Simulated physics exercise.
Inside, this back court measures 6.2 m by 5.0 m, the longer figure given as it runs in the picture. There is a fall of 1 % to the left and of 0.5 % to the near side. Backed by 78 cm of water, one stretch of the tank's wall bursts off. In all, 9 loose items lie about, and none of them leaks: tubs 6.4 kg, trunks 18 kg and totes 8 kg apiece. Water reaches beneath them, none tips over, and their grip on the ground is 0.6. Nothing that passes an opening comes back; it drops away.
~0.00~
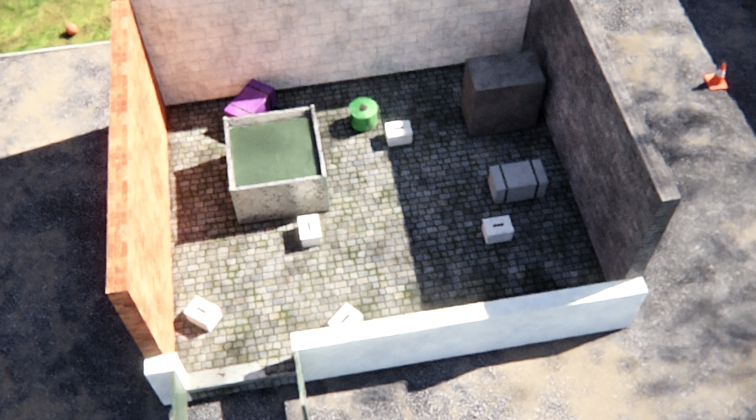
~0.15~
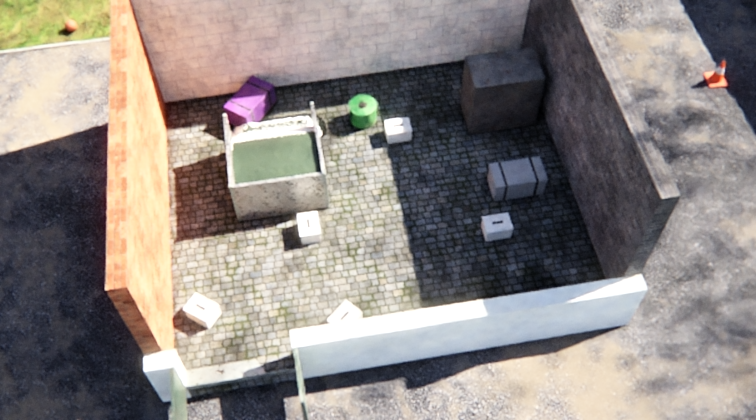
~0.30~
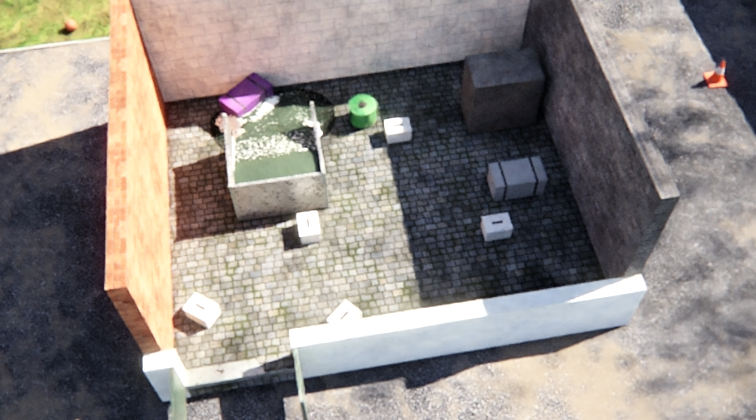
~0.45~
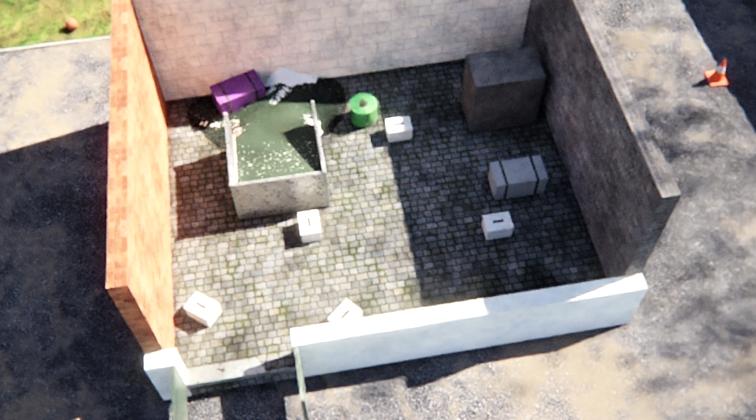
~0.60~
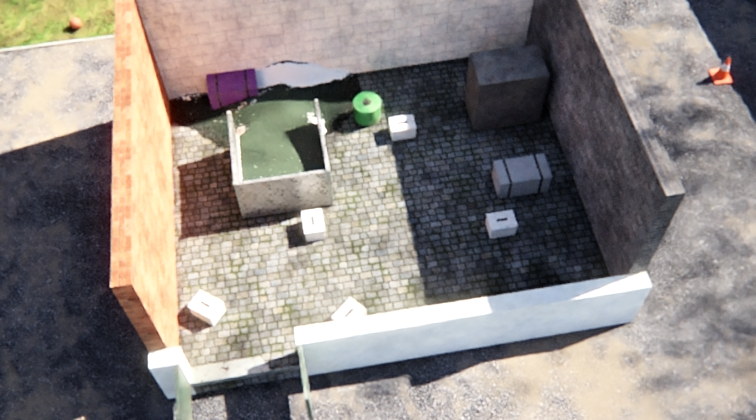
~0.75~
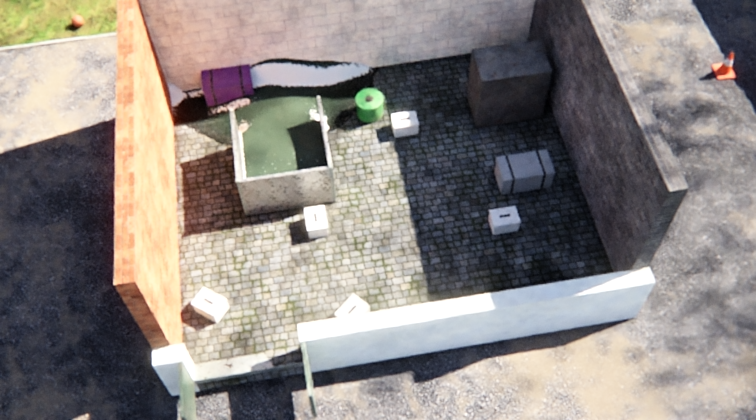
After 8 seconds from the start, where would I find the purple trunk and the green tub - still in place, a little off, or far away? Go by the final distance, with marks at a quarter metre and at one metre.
Purple trunk - far away; green tub - far away.
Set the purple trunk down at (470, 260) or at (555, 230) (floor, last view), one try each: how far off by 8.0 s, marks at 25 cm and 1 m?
Respectively: It rests almost unmoved; it rests almost unmoved.
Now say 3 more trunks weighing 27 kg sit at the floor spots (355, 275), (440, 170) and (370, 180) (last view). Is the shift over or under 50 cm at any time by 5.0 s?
Respectively: Smaller, smaller, smaller.
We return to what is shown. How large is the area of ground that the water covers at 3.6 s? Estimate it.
Some 22 m2 of it.
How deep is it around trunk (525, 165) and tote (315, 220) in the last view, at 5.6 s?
Depths: Near 4 cm, then near 0 cm.
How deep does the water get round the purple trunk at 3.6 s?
Somewhere close to 4 cm.
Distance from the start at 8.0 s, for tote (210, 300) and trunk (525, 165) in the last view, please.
In turn: Washed out, 20 cm.
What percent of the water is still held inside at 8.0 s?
Still held: Near 80 %.
After 1.6 s the purple trunk is near (195, 109), 1.0 m from its start, afloat; the green tub is near (370, 101), 0.0 m from its start, aground; 0 of 9 are out; 1 afloat.
After 3.6 s the purple trunk is near (241, 315), 4.1 m from its start, aground; the green tub is near (377, 145), 1.0 m from its start, aground; 1 of 9 are out; 1 afloat.
After 5.6 s the purple trunk is near (257, 352), 4.6 m from its start, aground; the green tub is near (377, 145), 1.0 m from its start, aground; 1 of 9 are out; 1 afloat.
After 8.0 s the purple trunk is near (264, 355), 4.7 m from its start, aground; the green tub is near (363, 186), 1.7 m from its start, aground; 1 of 9 are out; 0 afloat.
